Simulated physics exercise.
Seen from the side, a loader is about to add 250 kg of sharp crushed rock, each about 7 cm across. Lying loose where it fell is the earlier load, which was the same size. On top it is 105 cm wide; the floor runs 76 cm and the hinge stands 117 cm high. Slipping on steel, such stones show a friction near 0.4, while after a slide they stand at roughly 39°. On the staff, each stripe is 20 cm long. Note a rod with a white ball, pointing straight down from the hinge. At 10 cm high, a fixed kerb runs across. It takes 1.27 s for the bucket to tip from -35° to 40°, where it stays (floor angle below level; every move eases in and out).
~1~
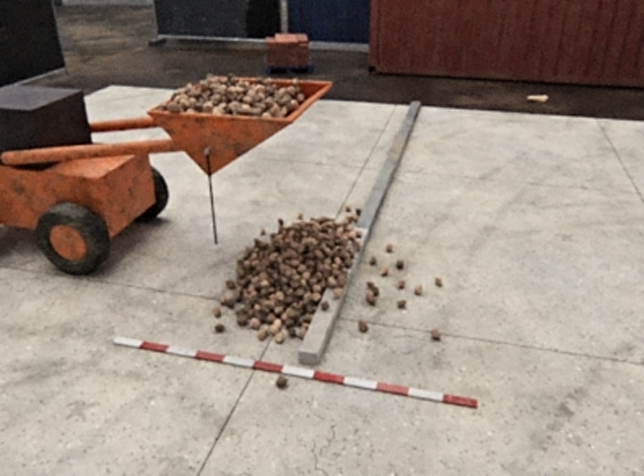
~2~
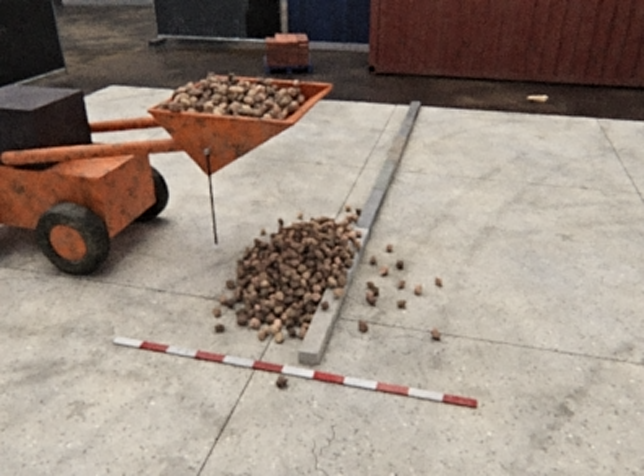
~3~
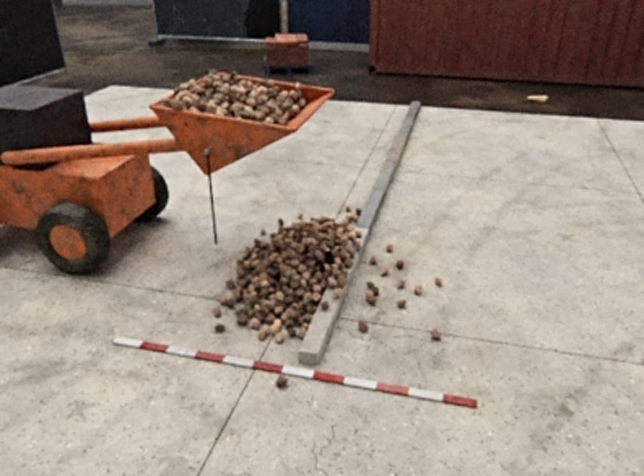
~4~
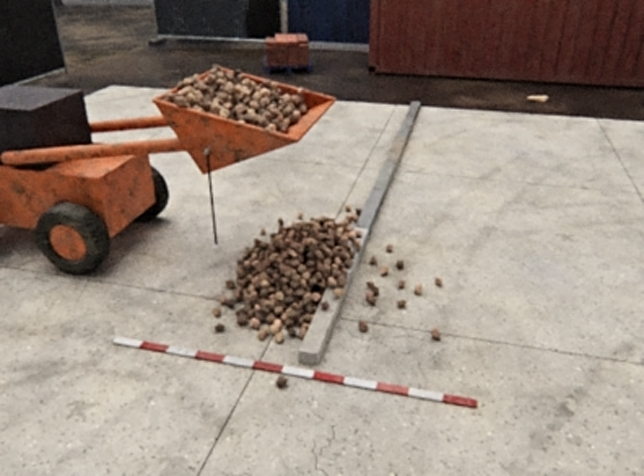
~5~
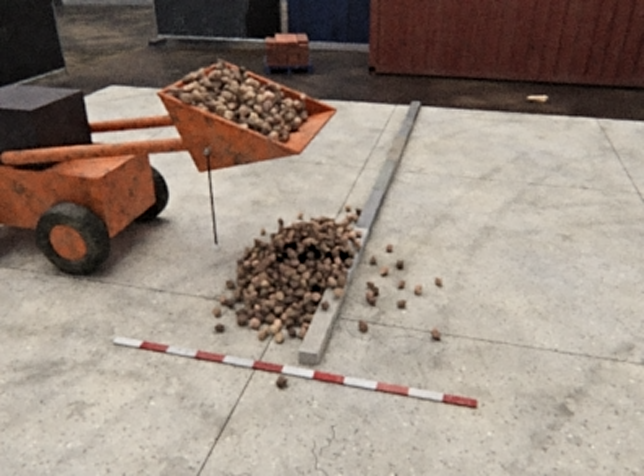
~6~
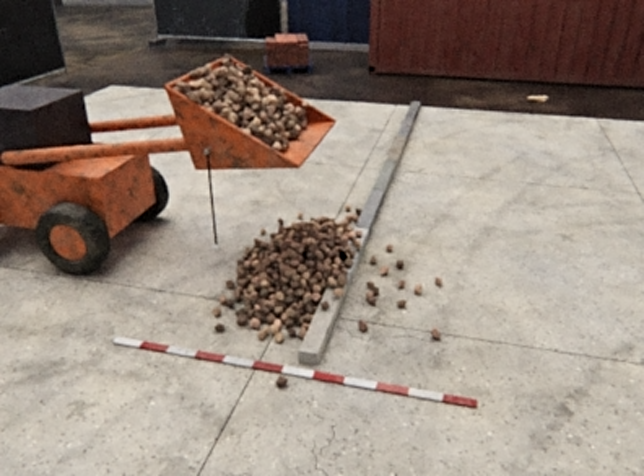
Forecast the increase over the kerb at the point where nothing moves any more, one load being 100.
I would say 50 per cent.
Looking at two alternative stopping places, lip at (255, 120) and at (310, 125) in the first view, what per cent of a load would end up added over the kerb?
The first position would add some 15 per cent, the second some 70.
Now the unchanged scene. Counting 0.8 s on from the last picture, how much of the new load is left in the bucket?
Roughly 55 per cent of its load.
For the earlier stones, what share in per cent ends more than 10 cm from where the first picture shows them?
About 5 per cent.
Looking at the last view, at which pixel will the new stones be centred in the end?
The middle ends up near (350, 261).
Then, 0.4 s after the last picture the floor is at 28°; in per cent of one load, 100 in the bucket, 98 on this side of the kerb, 2 over the kerb; the foremost stones are at (407, 288).
Then, 0.8 s after the last picture the floor is at 40°; in per cent of one load, 53 in the bucket, 145 on this side of the kerb, 2 over the kerb; the foremost stones are at (407, 288).
Then, 1.2 s after the last picture the floor is at 40°; in per cent of one load, 7 in the bucket, 166 on this side of the kerb, 26 over the kerb; the foremost stones are at (418, 293).
Then, 3.6 s after the last picture the floor is at 40°; in per cent of one load, 0 in the bucket, 148 on this side of the kerb, 52 over the kerb; the foremost stones are at (468, 295). Net gain over the kerb, 50.
